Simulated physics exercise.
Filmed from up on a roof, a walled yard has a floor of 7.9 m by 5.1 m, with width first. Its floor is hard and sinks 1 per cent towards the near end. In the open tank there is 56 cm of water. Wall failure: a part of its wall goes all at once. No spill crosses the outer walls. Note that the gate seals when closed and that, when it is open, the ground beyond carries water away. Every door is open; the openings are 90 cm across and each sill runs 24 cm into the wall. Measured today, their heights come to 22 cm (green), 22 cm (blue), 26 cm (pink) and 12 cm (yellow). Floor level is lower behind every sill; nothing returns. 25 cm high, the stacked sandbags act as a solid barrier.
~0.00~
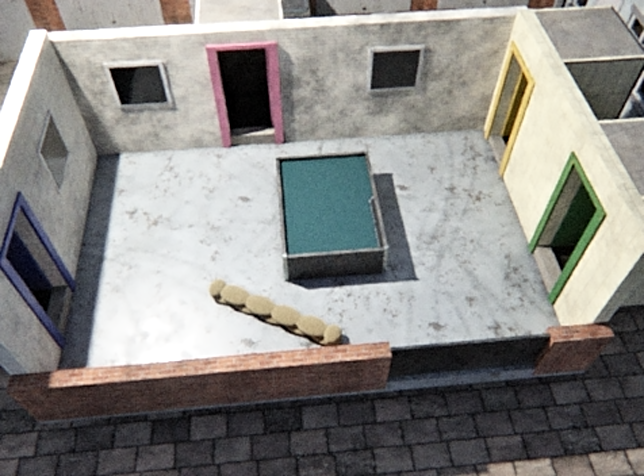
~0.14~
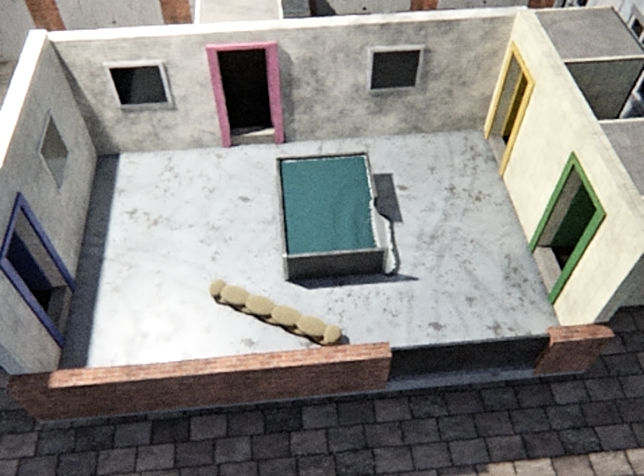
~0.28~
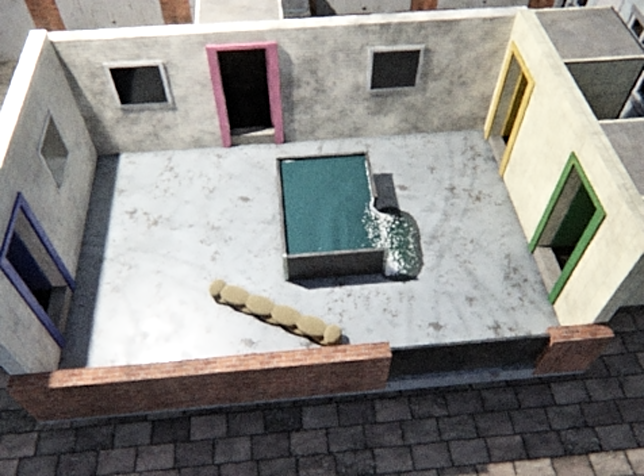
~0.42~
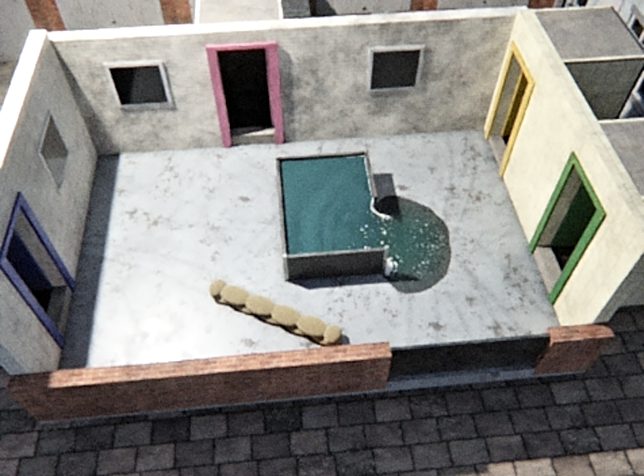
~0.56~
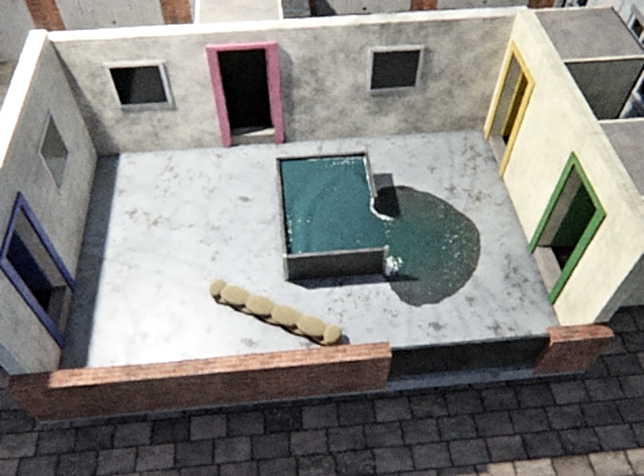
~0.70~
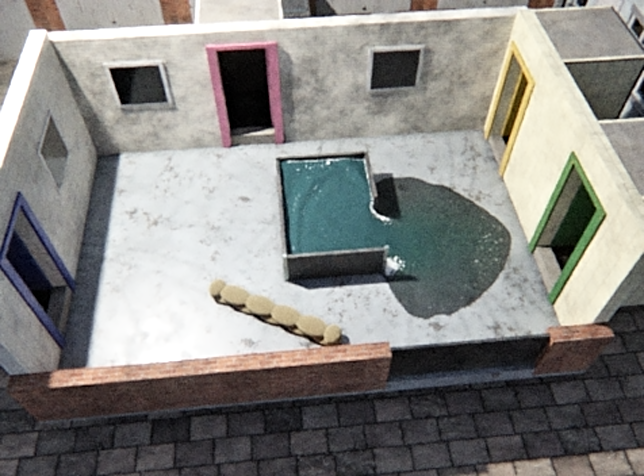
Water poured out through a gap in the right side of the open tank, foamed onto the pale floor, and spread rightward in a widening dark pool, while the row of sandbags stayed still.
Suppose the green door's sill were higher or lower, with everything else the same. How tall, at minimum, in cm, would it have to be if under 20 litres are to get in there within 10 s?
It would need to be about 21 cm tall.
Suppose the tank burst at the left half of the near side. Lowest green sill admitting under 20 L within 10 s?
I'd say close to 11.5 cm.
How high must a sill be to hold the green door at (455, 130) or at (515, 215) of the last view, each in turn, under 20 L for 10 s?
Roughly 13.0 and 20 cm.
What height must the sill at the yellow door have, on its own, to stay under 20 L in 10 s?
At yellow, roughly 9.0 cm.
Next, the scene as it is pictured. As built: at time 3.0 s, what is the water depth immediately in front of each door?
In cm - green: 21, blue: 0, pink: 0, yellow: 9.
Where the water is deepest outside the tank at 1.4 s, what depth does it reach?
Around 30 centimetres.
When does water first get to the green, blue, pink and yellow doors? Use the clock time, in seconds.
Green 1.0 seconds, blue 7.0 seconds, pink 4.5 seconds, yellow 1.6 seconds.
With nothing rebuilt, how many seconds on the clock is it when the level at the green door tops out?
I'd say near 2.0 seconds.
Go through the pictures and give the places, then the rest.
The first picture shows still water, 56 cm deep, in the open tank at (328, 203); the green door at (560, 239) is dry.
In the second picture, water pours out at (377, 237) and has run 0.3 m, to (391, 240); about 10 cm deep outside, 56 cm at the back.
In the third picture, the gap is at (377, 238), the front 0.7 m out at (418, 255); the back of the open tank holds 56 cm.
In the fourth picture, the front is at (445, 239), 1.2 m from the gap at (377, 239); 1.9 m2 of floor is wet, 56 cm left at the back.
In the fifth picture, the front is at (475, 239), 1.8 m from the gap at (377, 239); 3.0 m2 of floor is wet, 52 cm left at the back.
In the sixth picture, the front is at (506, 239), 2.3 m from the gap at (377, 239); 4.4 m2 of floor is wet, 47 cm left at the back; 0.7 m in a straight line remain to the green door at (560, 239).
After 1.4 s water covers 20 % of the floor, deepest (30 cm) near (390, 251); 25 cm at the green door, 0 litres in over its 22 cm sill.
After 3.0 s water covers 30 % of the floor, deepest (27 cm) near (562, 351); 21 cm at the green door, 11 litres in over its 22 cm sill.
After 10.0 s water covers 95 % of the floor, deepest (11 cm) near (367, 369); 9 cm at the green door, 13 litres in over its 22 cm sill.
At the green door as built, the water arrived by 1.0 s and peaked near 27 cm at 2.0 s.
With a sill of 18 cm, 42 litres would have come in within the 10 s; with 24.5 cm, 4 litres. So under 20 litres takes about 21 cm.
